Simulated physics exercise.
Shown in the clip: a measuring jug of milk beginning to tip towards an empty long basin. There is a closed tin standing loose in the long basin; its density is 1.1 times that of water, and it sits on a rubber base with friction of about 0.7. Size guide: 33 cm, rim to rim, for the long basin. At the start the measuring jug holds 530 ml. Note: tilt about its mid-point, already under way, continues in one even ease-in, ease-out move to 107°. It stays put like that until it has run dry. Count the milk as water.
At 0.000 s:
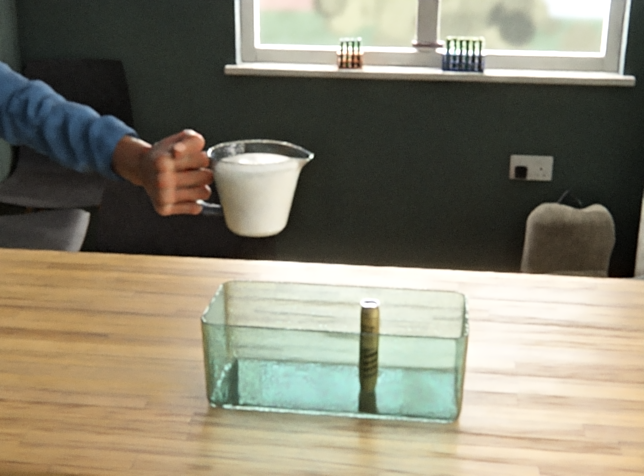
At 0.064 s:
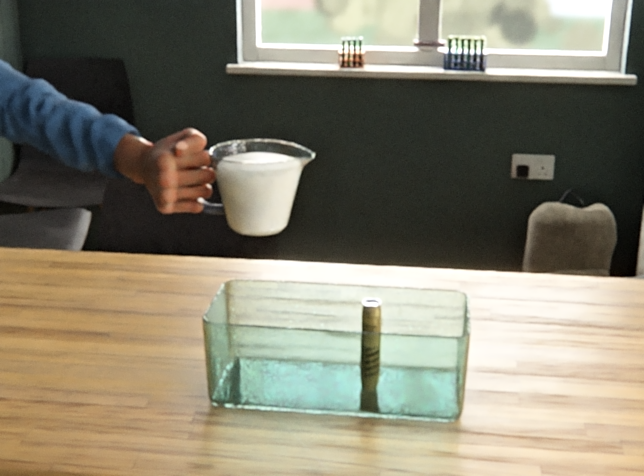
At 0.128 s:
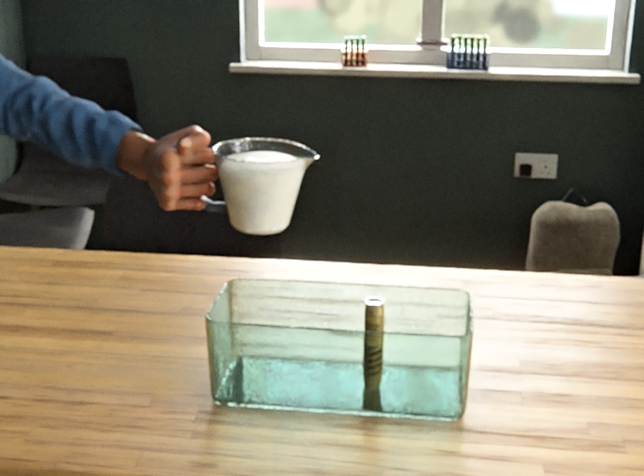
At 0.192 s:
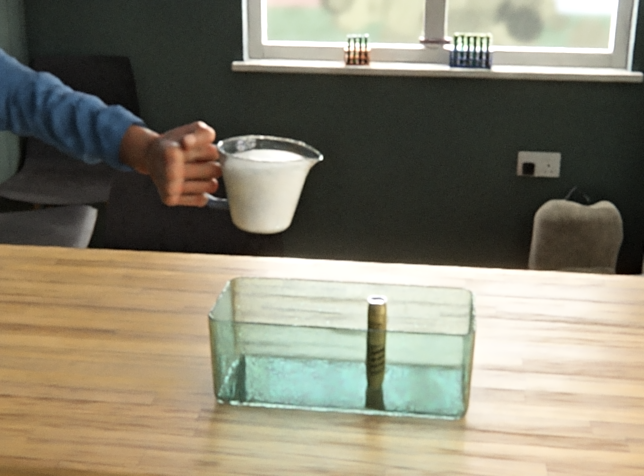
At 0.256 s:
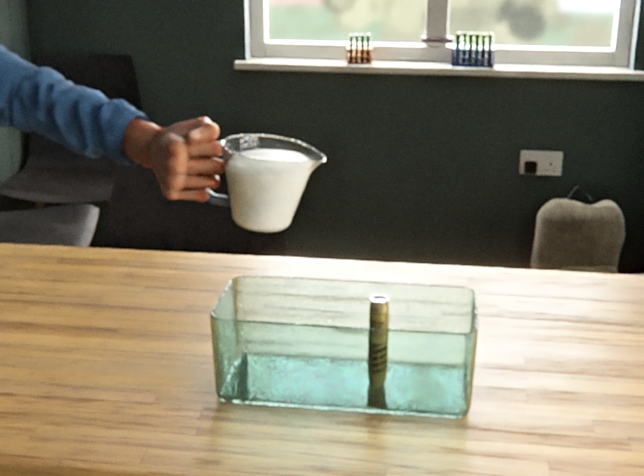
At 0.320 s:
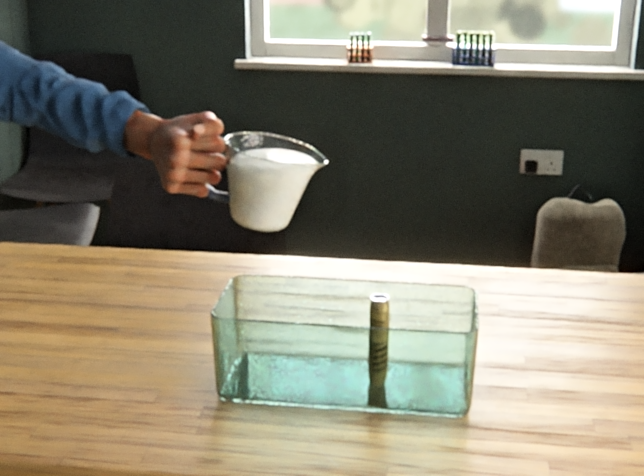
Above a glass basin on a wooden table, a hand slightly tilts a jug of milk rightward.
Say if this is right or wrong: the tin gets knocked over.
Right, it gets knocked over.
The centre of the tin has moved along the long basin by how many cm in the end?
All told, the tin's centre has moved close to 6.5 cm.
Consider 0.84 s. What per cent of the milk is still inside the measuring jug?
I'd put it near 66 percent.
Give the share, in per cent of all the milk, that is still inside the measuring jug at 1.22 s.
Around 10 in a hundred is still there.
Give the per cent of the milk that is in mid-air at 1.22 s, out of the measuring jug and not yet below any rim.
Around 12 percent of the liquid.
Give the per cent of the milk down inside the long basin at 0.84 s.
Around 12 percent.
Then, 0.84 s in, the tilt is 60° and 65 per cent is still to pour; the tin stands where it began.
Then, 1.22 s in, the tilt is 95° and 9 per cent is still to pour; the tin leans 29°.
Then, 1.62 s in, the tilt is 107° and 0 per cent is still to pour; the tin lies on its side.
Then, 2.05 s in, the tilt is 107° and 0 per cent is still to pour; the tin lies on its side.
Finally, the tin lies on its side.
